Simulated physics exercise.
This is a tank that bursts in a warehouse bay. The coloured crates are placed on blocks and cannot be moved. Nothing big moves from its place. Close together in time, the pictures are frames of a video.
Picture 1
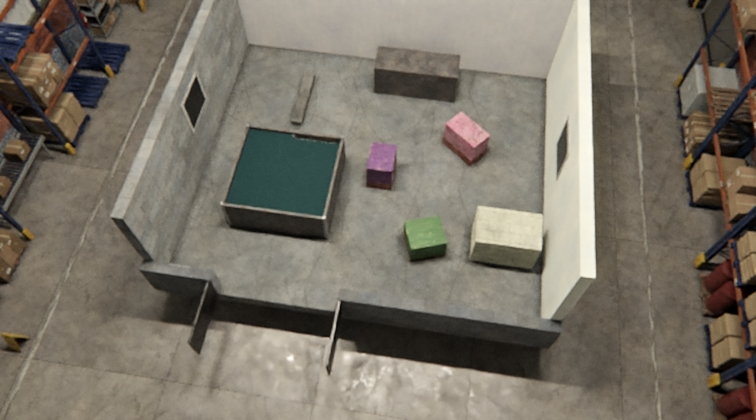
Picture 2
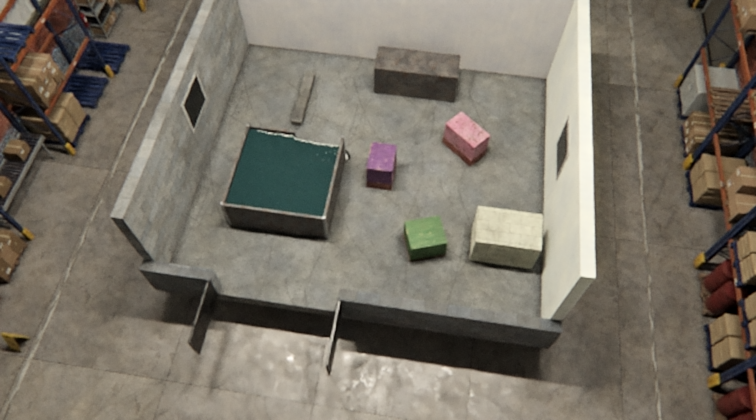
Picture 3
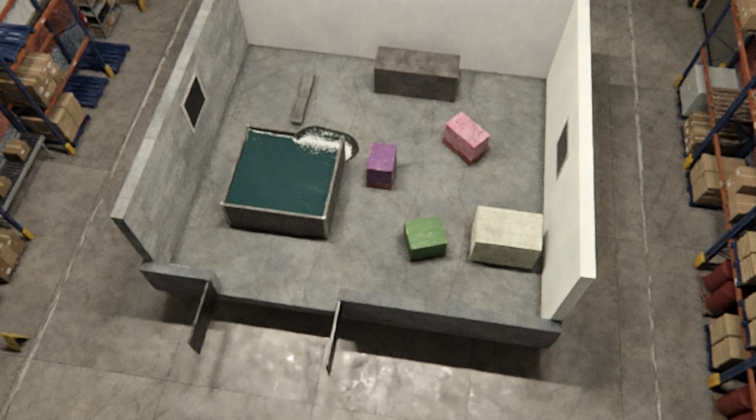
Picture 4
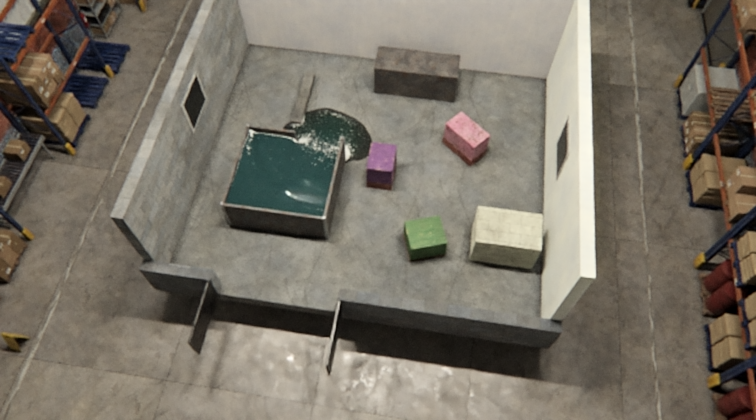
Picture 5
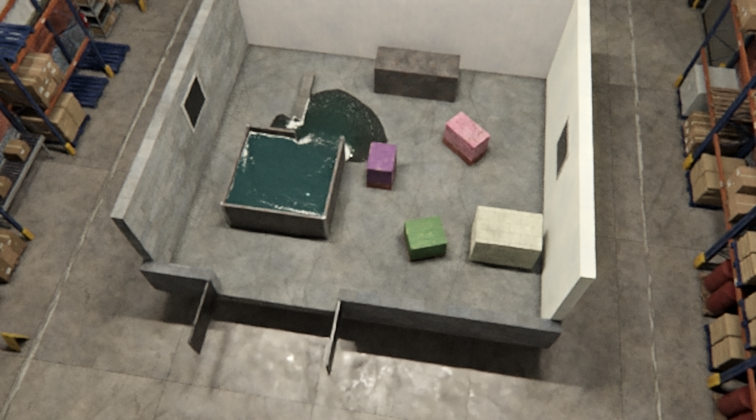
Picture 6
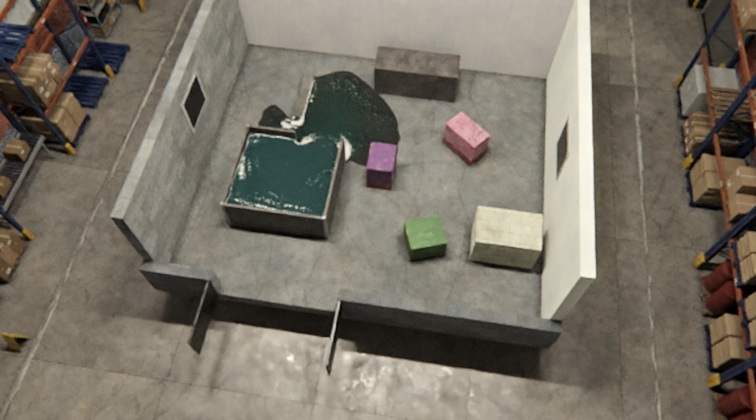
In the video, an open tank of dark green water stands still in a walled warehouse bay among scattered blocks, then water pours out its far side and spreads across the floor, reaching the purple and dark blocks.
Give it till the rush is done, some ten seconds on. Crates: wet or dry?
In order: The pink crate will come through untouched; the green crate will not stay dry; the purple crate will come through untouched.
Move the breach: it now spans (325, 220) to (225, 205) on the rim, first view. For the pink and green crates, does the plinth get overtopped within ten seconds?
Result - pink crate stays clear, green crate stays clear.
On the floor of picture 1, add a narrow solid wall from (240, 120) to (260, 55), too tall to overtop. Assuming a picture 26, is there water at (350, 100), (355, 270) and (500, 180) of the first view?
As listed: Wet, no water, no water.
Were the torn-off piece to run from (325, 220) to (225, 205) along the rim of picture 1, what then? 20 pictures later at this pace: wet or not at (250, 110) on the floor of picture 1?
Submerged.
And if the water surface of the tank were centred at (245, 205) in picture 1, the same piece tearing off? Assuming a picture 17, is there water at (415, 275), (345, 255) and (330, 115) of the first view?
Taking the three spots in order: Bare, bare, swamped.
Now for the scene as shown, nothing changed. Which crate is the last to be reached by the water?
Looks like the green-painted one to me.
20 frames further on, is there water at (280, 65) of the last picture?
I'd expect that place to be drenched.
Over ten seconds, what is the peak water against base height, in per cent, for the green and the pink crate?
Taking them in the order asked, 150 percent and 70 percent.
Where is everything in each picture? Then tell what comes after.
The open tank at (285, 172) is whole and still, in the first frame.
The front is at (347, 158), out from the gap on the open tank's far side, in the second frame.
The front is at (307, 131), out from the gap on the open tank's far side, in the third frame.
The front is at (322, 111), out from the gap on the open tank's far side, in the fourth frame.
Water pours out on the open tank's far side and has run to (334, 92), in the fifth frame.
The front is at (348, 74), out from the gap on the open tank's far side, in the sixth frame.
A moment on, water covers 20 % of the floor; the pink crate not reached, the green crate not reached, the purple crate water round its plinth.
Next, water covers 35 % of the floor; the pink crate water round its plinth, the green crate not reached, the purple crate water round its plinth.
Then, water covers 45 % of the floor; the pink crate water round its plinth, the green crate not reached, the purple crate water round its plinth.
Later, water covers 70 % of the floor; the pink crate water round its plinth, the green crate water round its plinth, the purple crate water round its plinth.
In the end, water covers 95 % of the floor; the pink crate stayed above the water, the green crate was topped, the purple crate stayed above the water.
